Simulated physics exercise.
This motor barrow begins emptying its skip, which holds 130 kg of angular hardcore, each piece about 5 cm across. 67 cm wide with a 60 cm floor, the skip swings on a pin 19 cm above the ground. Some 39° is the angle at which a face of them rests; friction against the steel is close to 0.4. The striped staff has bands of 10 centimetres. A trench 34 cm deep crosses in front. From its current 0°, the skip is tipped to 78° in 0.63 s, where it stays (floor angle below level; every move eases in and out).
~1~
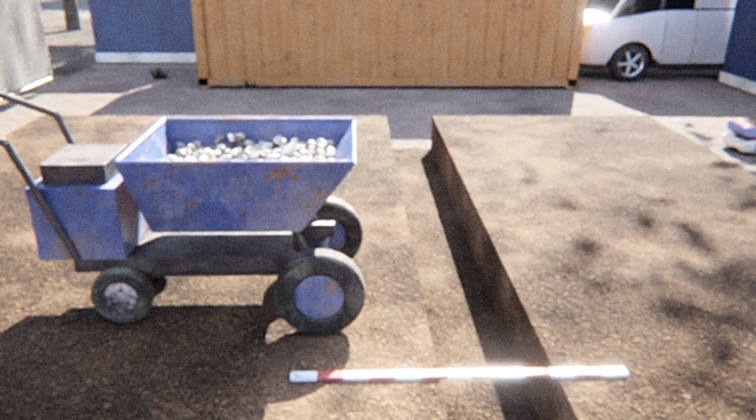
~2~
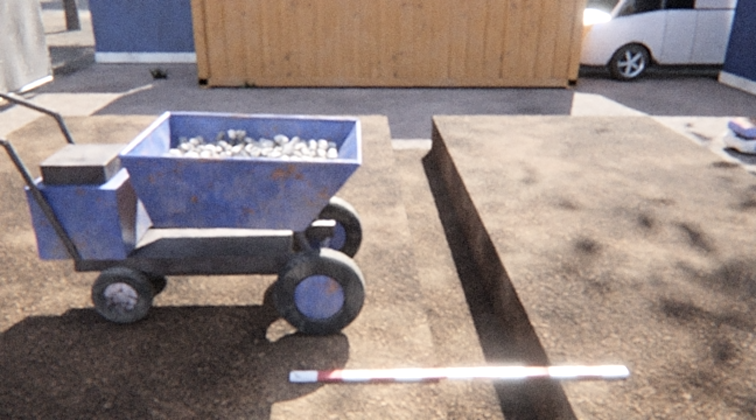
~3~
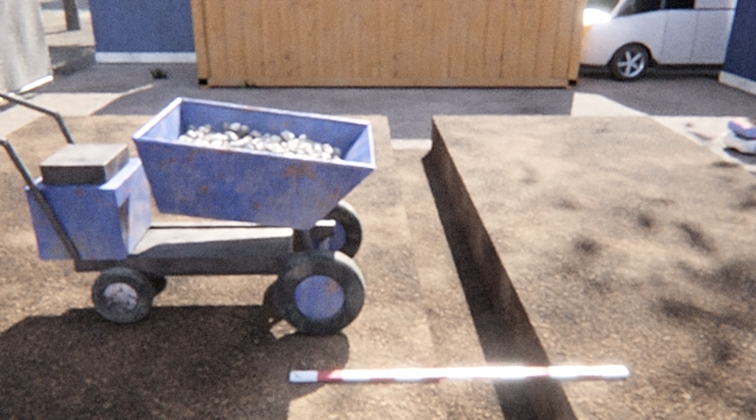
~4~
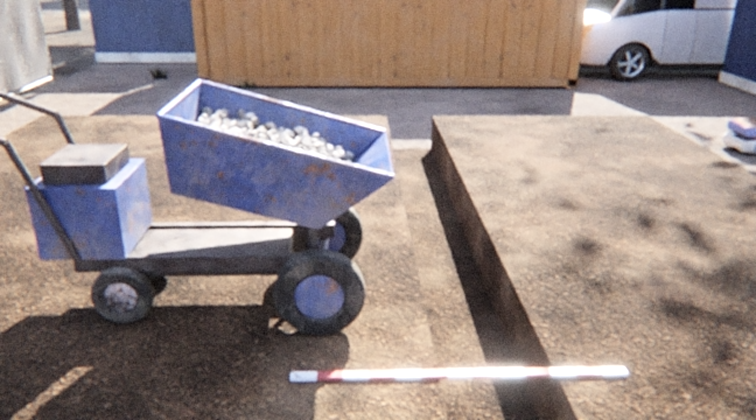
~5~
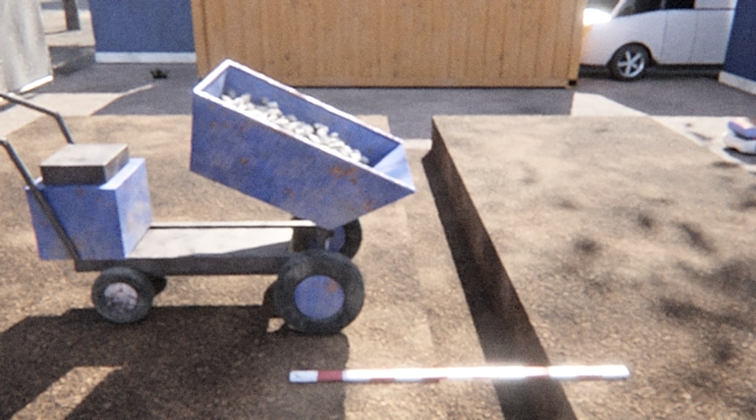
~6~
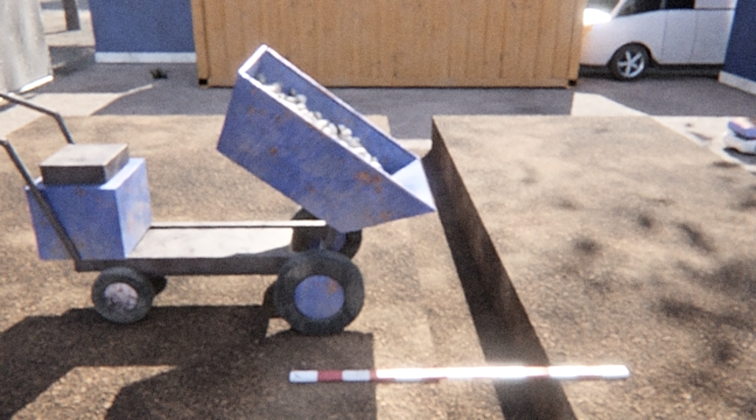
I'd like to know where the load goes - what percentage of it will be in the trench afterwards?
I would put it at about 71 per cent.
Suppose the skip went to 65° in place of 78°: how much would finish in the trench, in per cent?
Roughly 45 per cent would end in the trench.
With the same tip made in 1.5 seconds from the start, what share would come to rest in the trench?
Then roughly 95 percent.
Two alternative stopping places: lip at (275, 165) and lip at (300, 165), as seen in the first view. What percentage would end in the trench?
I'd expect some 85 per cent, then some 100.
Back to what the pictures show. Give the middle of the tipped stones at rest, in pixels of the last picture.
Around (496, 338).
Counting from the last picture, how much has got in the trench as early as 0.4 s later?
Around 40 per cent of it, at that instant.
Then, 0.2 s after the last picture the floor is at 65°, 100 % in the skip; the foremost stones are at (441, 241).
Then, 0.4 s after the last picture the floor is at 78°, 61 % in the skip, 38 % in the trench, 2 % past the trench; the foremost stones are at (528, 284).
Then, 0.8 s after the last picture the floor is at 78°, 9 % in the skip, 61 % in the trench, 29 % past the trench; the foremost stones are at (700, 289).
Then, 2.7 s after the last picture the floor is at 78°, 0 % in the skip, 71 % in the trench, 29 % past the trench; the foremost stones are past the picture's edge.
